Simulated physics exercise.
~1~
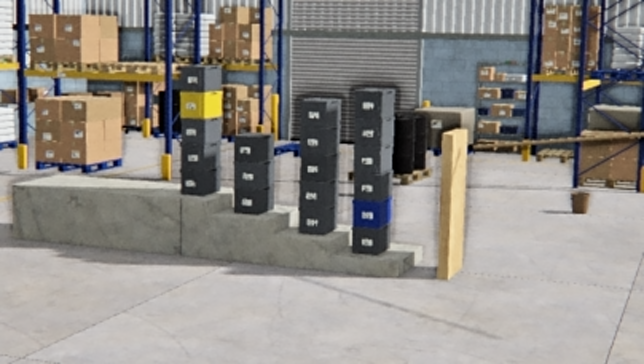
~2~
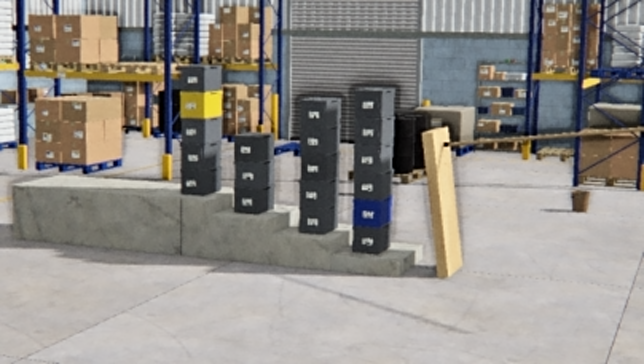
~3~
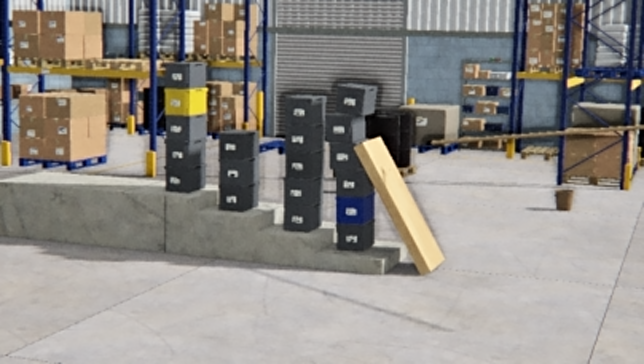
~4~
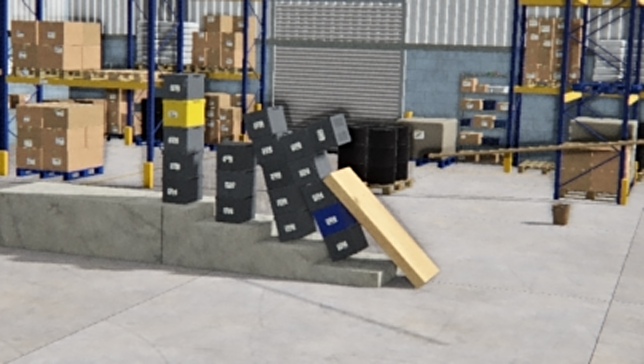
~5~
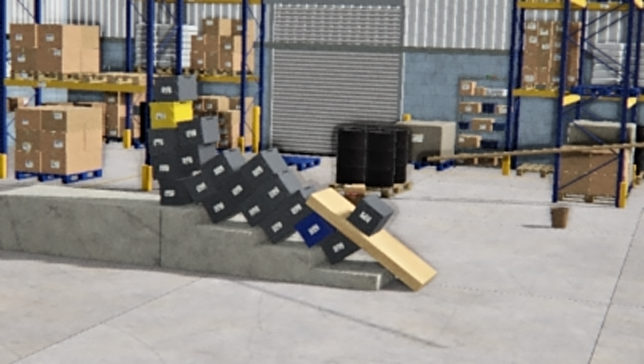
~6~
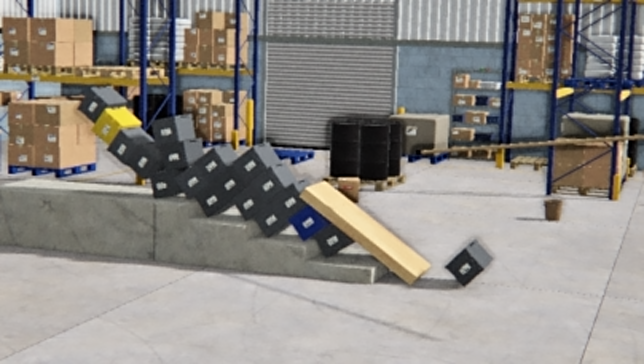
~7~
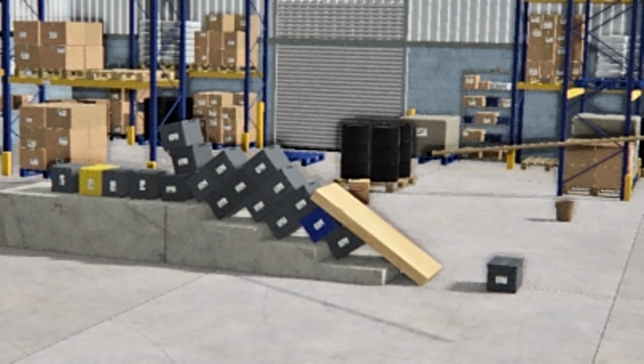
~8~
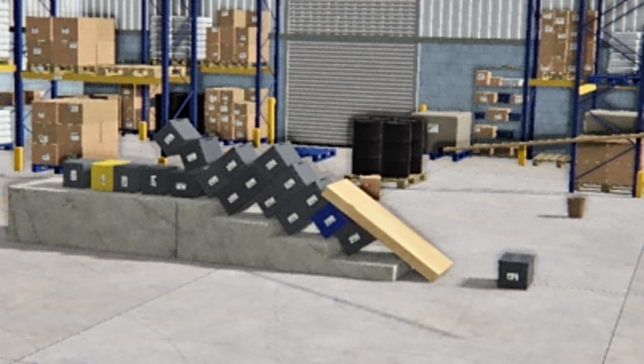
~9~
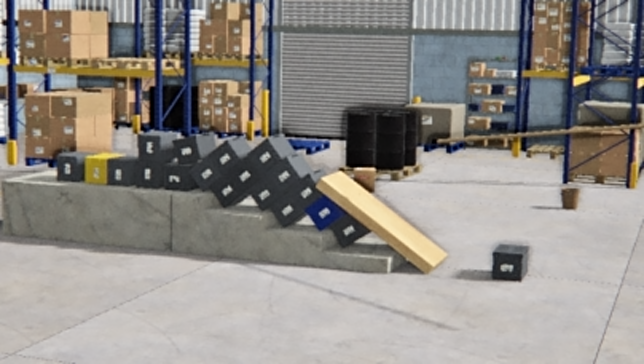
In this clip, a wooden board tips left into stacks of dark totes on concrete steps in a warehouse, toppling them leftward in turn. One tote tumbles right onto the floor; the yellow one ends on its side, while the blue one stays tilted beside the leaning board.
